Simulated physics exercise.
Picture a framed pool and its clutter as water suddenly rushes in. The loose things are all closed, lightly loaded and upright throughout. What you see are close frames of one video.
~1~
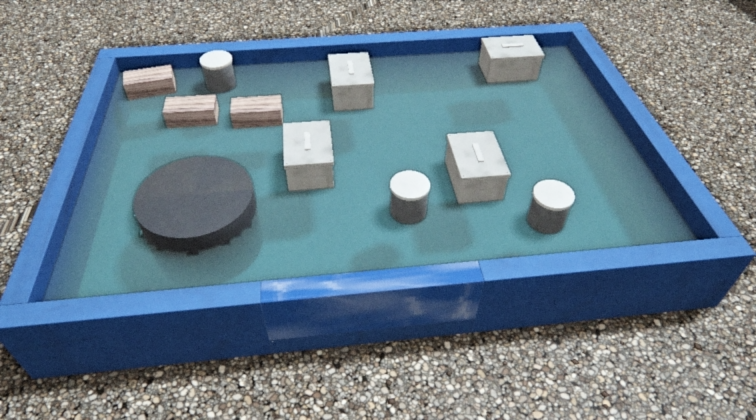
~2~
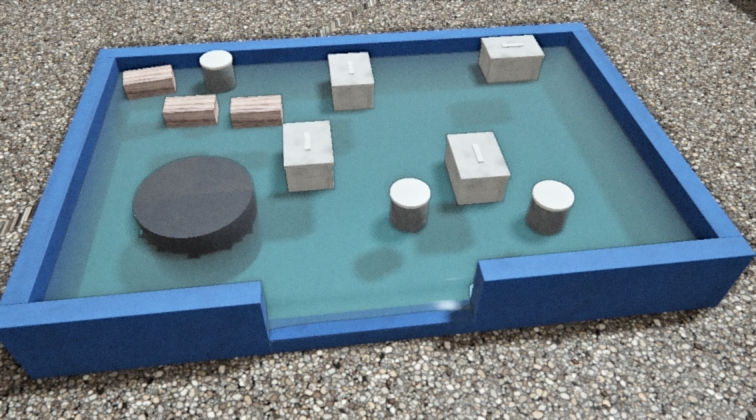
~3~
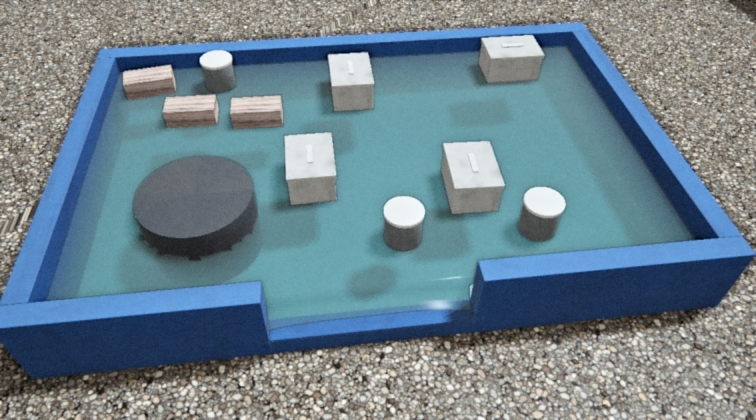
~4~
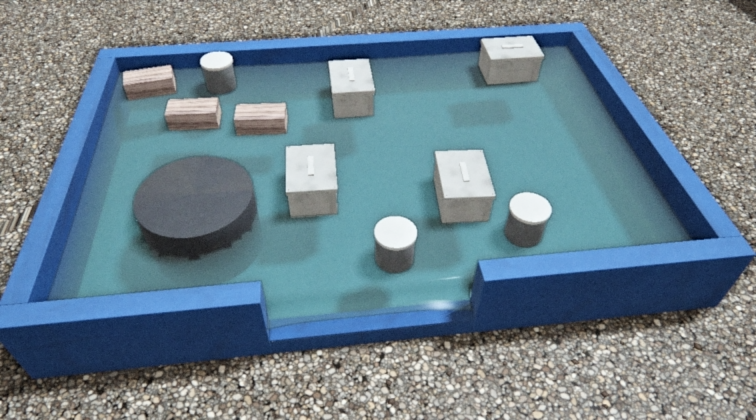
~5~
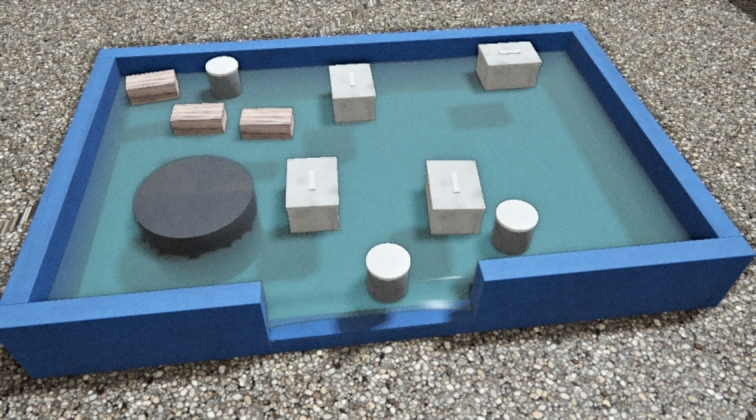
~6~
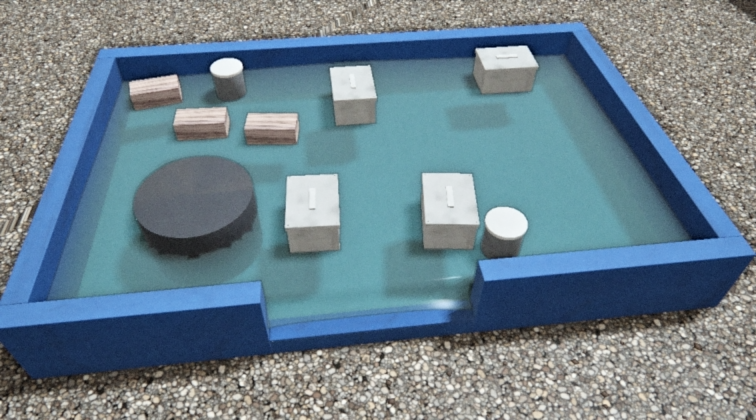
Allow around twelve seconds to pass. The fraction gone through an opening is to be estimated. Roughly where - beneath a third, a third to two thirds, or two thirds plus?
The central band.
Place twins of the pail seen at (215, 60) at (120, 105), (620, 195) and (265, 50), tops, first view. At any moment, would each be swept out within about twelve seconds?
Taking them in turn: Held back, flushed away and held back.
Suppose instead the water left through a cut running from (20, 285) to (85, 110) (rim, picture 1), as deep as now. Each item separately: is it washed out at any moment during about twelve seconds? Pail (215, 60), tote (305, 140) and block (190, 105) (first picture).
The first makes it out, the second makes it out, the last makes it out.
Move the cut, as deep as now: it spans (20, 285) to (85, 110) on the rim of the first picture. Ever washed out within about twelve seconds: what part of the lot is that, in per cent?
That comes out at 70 in a hundred.
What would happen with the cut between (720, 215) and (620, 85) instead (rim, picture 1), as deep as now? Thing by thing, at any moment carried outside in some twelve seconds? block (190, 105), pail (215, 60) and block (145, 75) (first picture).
Answer, item by item: Not lost, not lost, not lost.
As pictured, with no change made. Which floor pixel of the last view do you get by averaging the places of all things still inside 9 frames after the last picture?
(300, 148).
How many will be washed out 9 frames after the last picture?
4.
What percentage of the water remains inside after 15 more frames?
Roughly 62 in a hundred.
A moment on, 1 of 10 are out; 9 afloat.
Next, 4 of 10 are out; 6 afloat.
Later, 4 of 10 are out; 6 afloat.
In the end, 5 of 10 are out; 5 afloat.
